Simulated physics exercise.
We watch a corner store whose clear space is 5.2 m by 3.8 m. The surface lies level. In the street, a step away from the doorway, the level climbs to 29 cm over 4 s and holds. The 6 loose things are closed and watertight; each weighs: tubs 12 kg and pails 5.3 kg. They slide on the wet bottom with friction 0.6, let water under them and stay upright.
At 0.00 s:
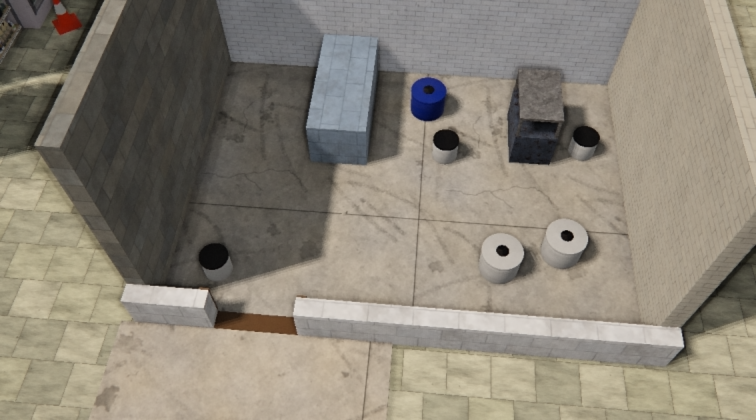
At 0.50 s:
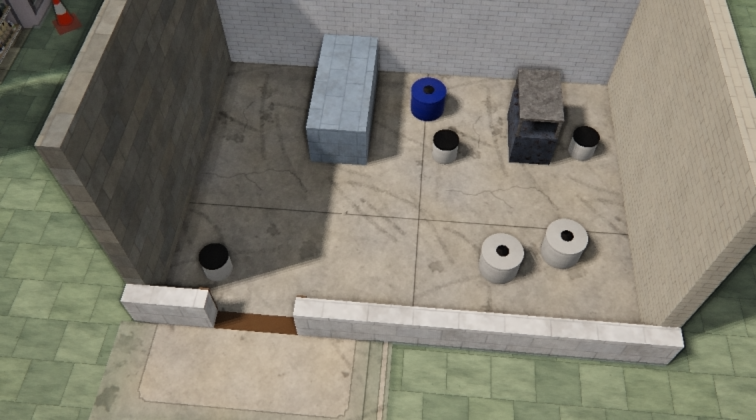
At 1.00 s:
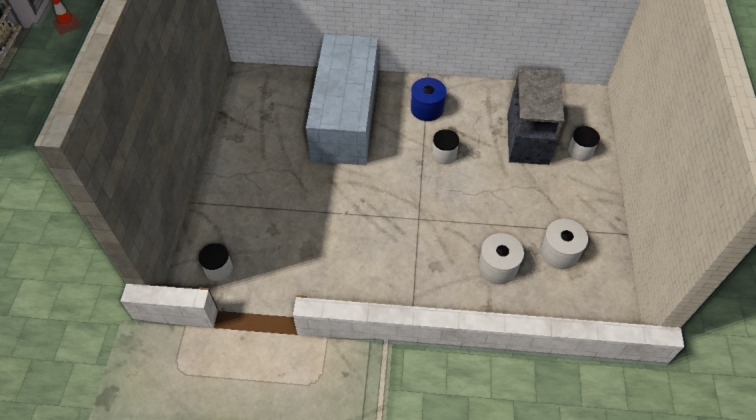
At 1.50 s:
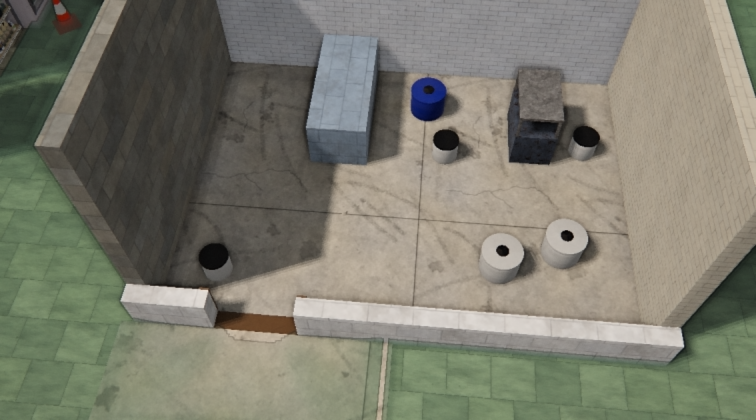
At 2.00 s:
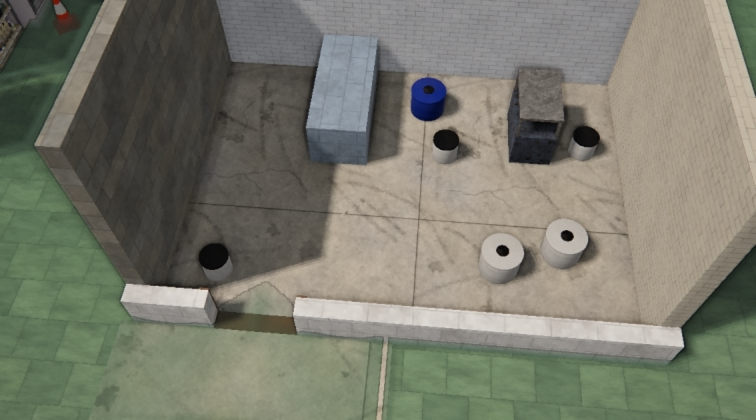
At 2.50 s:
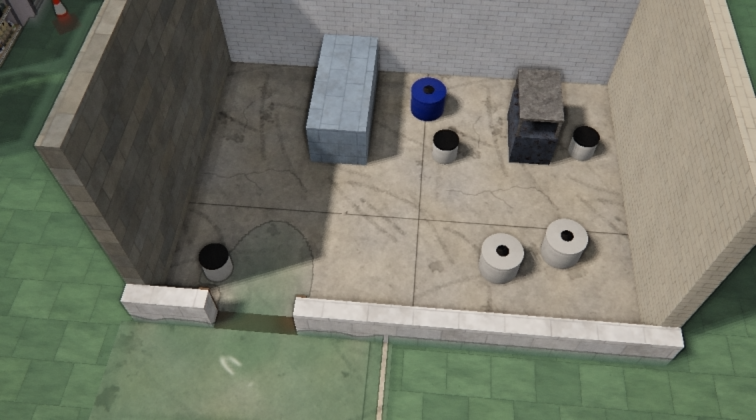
Greenish water spread over the paving outside a walled room, covered the pale slab by the doorway, then slipped through the gap onto the floor, while the blue tub and other containers stayed still.
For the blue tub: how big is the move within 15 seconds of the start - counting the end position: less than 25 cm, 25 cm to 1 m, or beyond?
The blue tub is nudged along.
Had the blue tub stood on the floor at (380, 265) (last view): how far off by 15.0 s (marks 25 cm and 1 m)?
It stays put.
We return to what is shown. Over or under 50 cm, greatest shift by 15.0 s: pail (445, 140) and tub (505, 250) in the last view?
In that order: Over, less.
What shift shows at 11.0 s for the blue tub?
Roughly 0 cm by then.
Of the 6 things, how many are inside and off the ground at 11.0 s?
3 of them.
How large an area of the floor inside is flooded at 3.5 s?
About 4.5 m2.
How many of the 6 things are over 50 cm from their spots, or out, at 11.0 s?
2 of them.
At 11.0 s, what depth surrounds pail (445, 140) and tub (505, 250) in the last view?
About 9 and 5 cm.
After 3.5 s the blue tub is near (429, 90), 0.0 m from its start, aground; 0 afloat.
After 6.8 s the blue tub is near (429, 90), 0.0 m from its start, aground; 1 afloat.
After 11.0 s the blue tub is near (429, 90), 0.0 m from its start, aground; 3 afloat.
After 15.0 s the blue tub is near (398, 108), 0.5 m from its start, afloat; 6 afloat.
